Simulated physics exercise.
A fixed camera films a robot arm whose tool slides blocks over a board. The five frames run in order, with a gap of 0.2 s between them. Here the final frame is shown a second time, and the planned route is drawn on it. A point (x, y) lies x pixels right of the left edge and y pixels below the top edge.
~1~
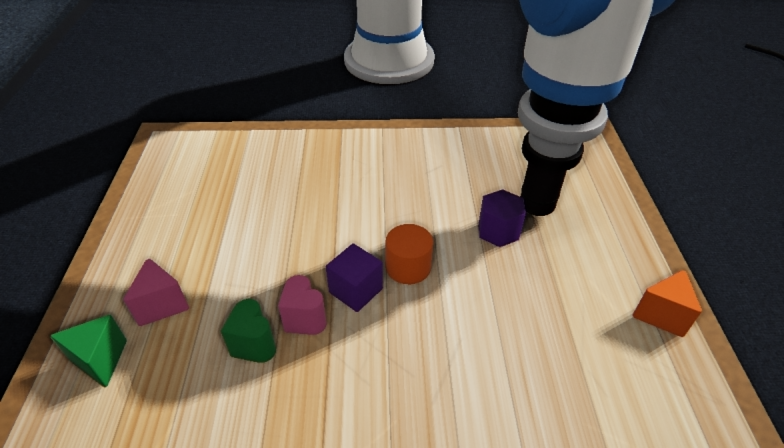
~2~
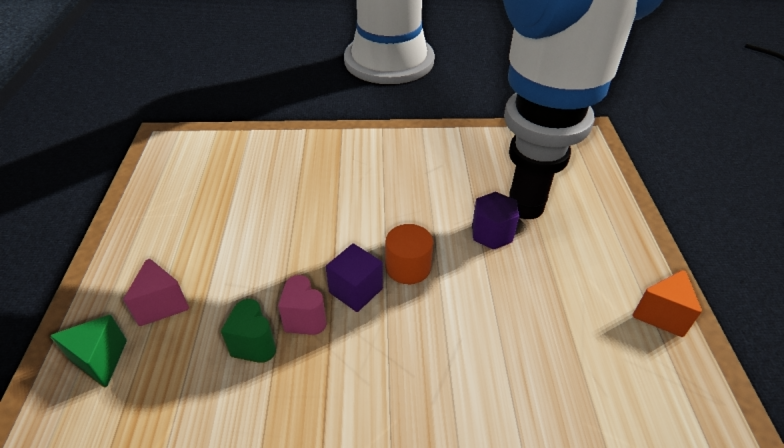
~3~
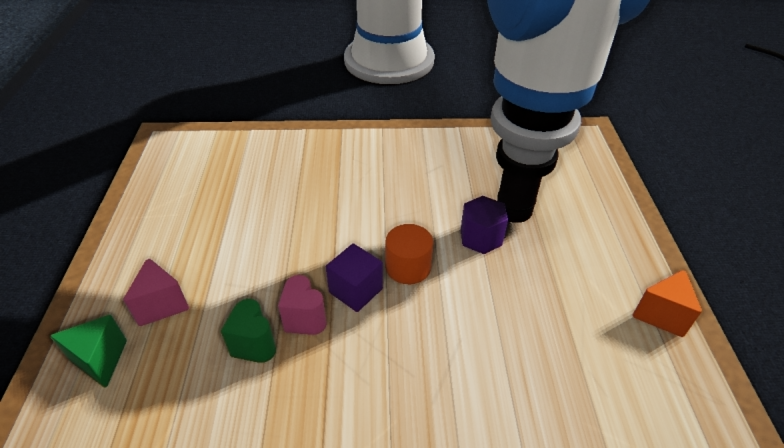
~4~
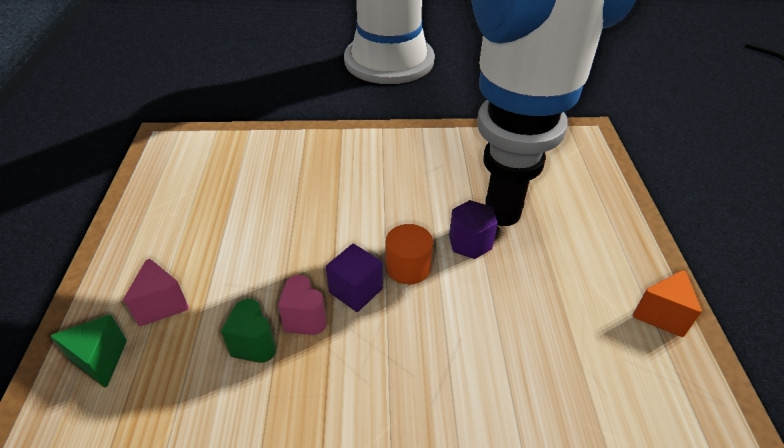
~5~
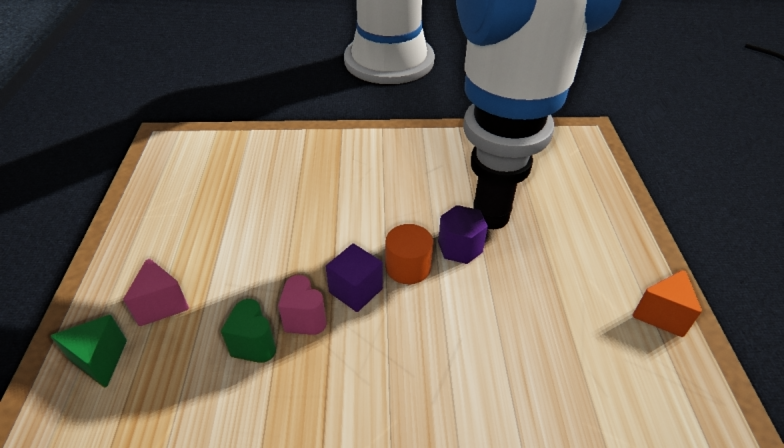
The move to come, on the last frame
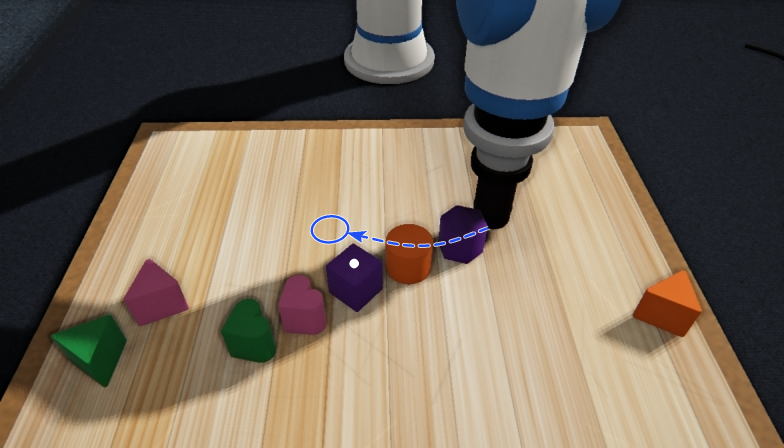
A white and blue robot arm with a black tip reaches down over a pale wooden board on a dark surface, seen from a fixed, raised view. A green and a pink block sit at left, then green, pink, purple and orange blocks slant upward toward another purple one, with an orange wedge far right. The tip steadily pushes the upper purple block a short way left and slightly down, closer to the orange cylinder.
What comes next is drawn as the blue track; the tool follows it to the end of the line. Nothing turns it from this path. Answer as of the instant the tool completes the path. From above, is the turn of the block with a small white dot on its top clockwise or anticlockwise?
Answer: Clockwise.
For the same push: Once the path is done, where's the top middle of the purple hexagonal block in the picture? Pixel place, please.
If I read the scene right, the answer is (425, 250).
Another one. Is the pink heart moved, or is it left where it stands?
The block you're asking about stays where it is.
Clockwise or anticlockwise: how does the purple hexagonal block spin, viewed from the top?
The sense of turning is anti-clockwise.
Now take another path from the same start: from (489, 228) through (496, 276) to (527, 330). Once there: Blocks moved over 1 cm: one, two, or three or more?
Going by the path, one block will move.
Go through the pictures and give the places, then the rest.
The first picture shows tool's lower end at (537, 205); pink heart at (300, 293); purple square block at (354, 264); orange cylinder at (409, 240); purple hexagonal block at (504, 204).
The second picture shows tool at (525, 208); purple hexagonal block at (497, 206).
The third picture shows tool at (514, 211); purple hexagonal block at (486, 211).
The fourth picture shows tool at (502, 214); purple hexagonal block at (475, 215).
The fifth picture shows tool at (491, 218); pink heart at (300, 293); purple square block at (354, 264); orange cylinder at (409, 240); purple hexagonal block at (464, 220).
Drawn move, from (489, 228) via (439, 244) and (383, 241), ending at (330, 229); the dot is on the purple square block.
What follows on the original path. One third of the way, tool at (440, 234); purple square block at (339, 269), turned 30° clockwise; orange cylinder at (387, 265); purple hexagonal block at (429, 246), turned 55° anticlockwise.
Two thirds of the way, tool at (383, 231); purple square block at (337, 270), turned 30° clockwise; orange cylinder at (387, 270); purple hexagonal block at (425, 250), turned 75° anticlockwise.
At the end, tool at (329, 219); pink heart still; purple square block at (337, 270), turned 30° clockwise; orange cylinder at (387, 270); purple hexagonal block at (425, 250), turned 75° anticlockwise.
